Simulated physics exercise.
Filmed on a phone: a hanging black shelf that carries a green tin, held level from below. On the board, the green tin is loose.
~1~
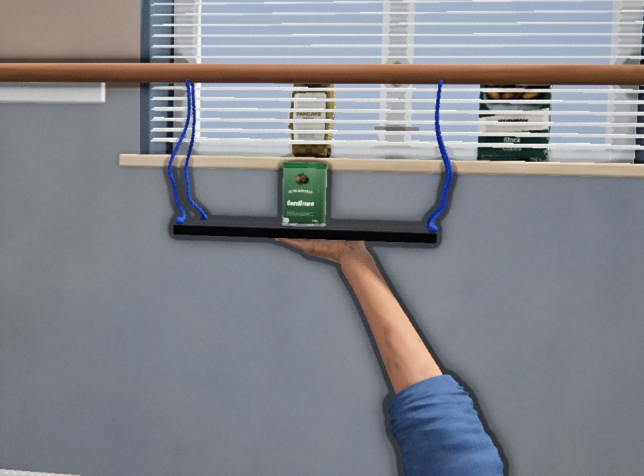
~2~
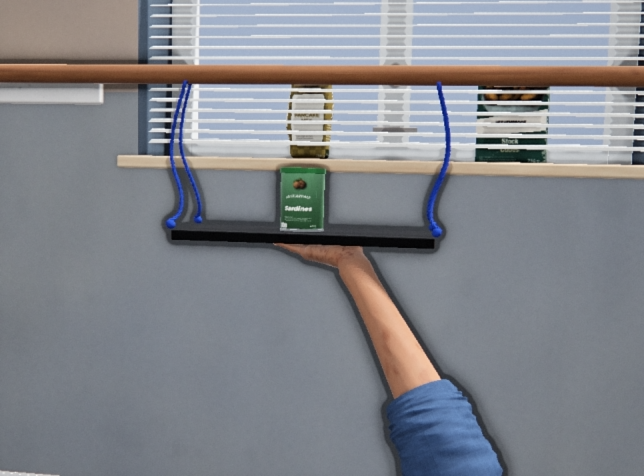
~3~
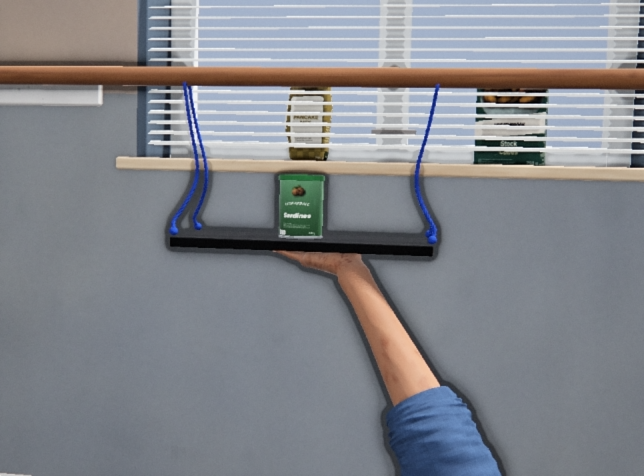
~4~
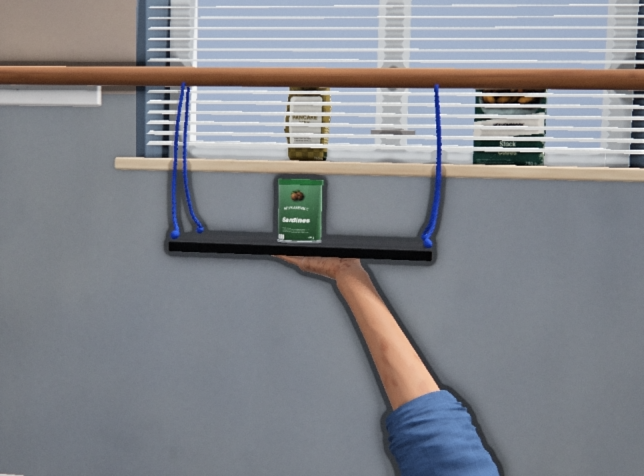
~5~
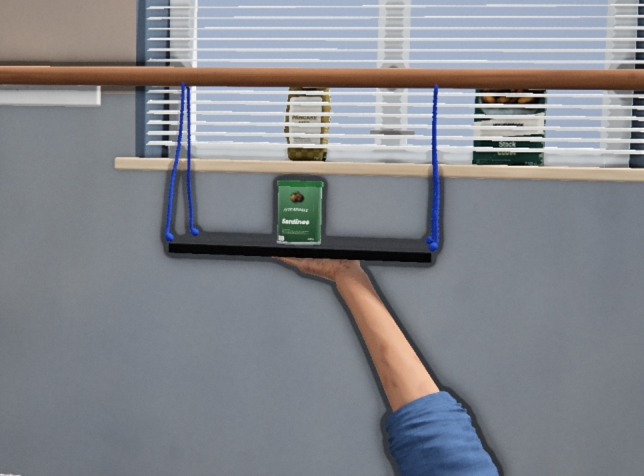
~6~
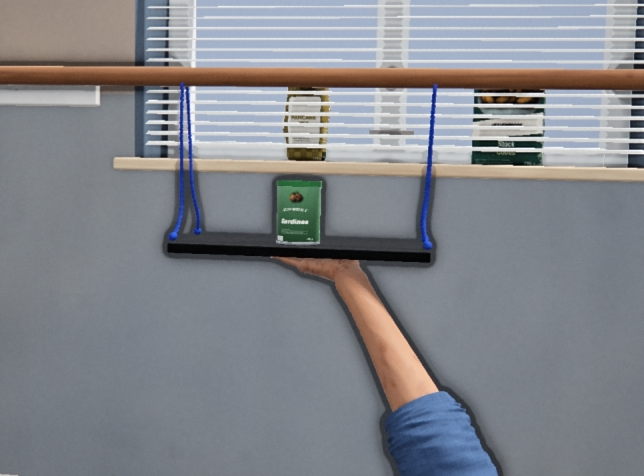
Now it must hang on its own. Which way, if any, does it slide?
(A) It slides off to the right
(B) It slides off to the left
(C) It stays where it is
C.
Then, 0.24 s later than the last view, board level; tin on the board near (299, 215).
Finally, board level; tin on the board near (299, 217). The green tin keeps its place.
